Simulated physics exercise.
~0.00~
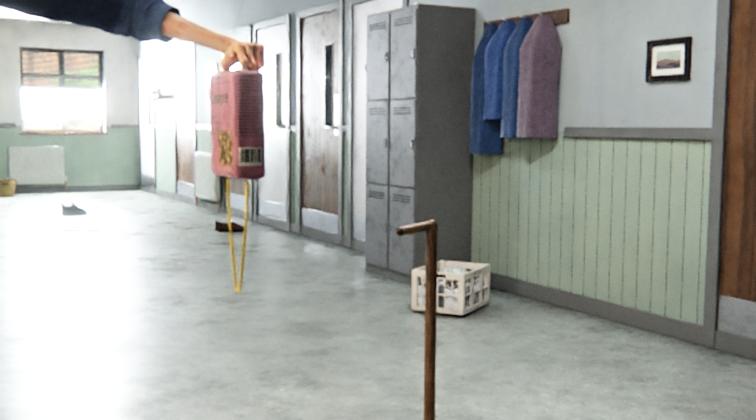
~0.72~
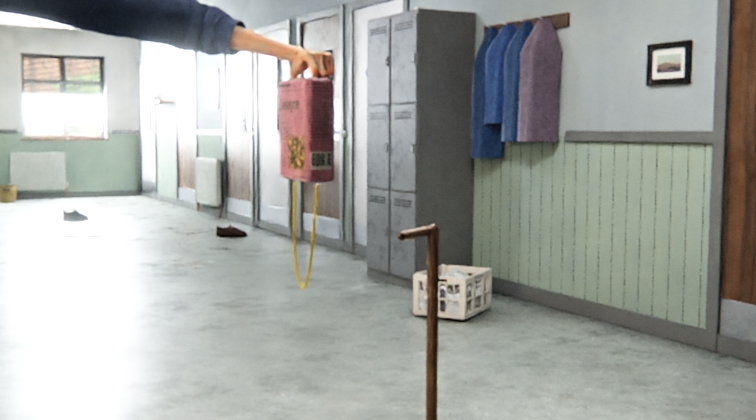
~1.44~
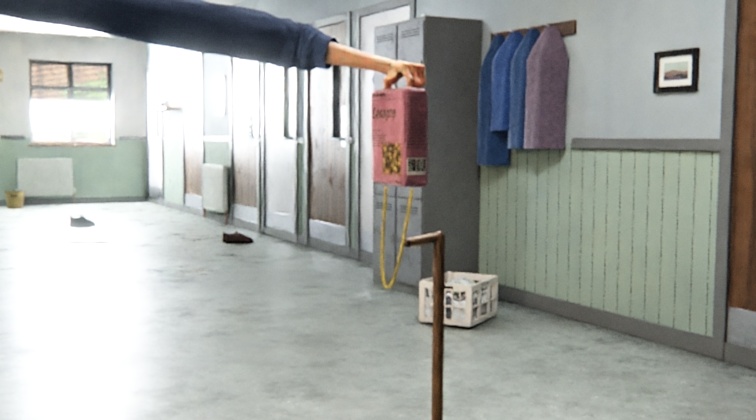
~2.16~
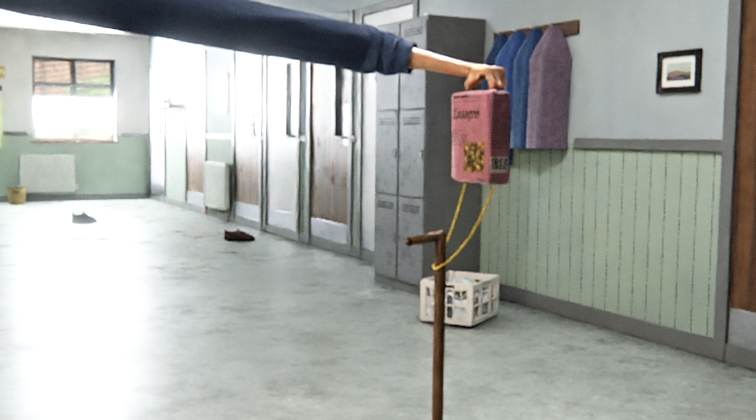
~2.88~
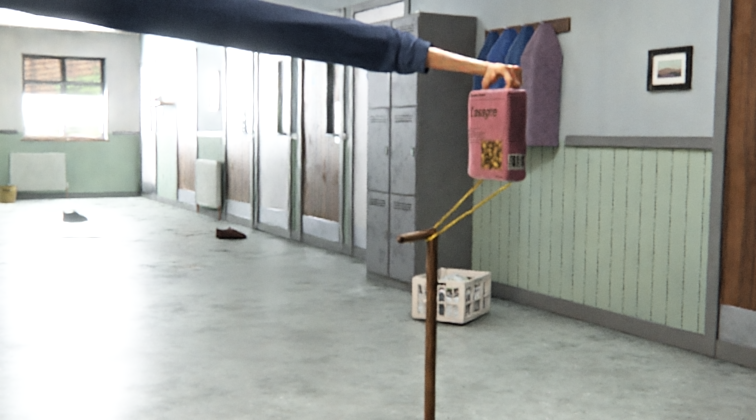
A pink bag with a yellow loop dangling beneath it was carried rightward by a hand through a room with lockers, passing over a brown post, until the loop caught on the post and pulled tight, and the hand stopped just beyond it.
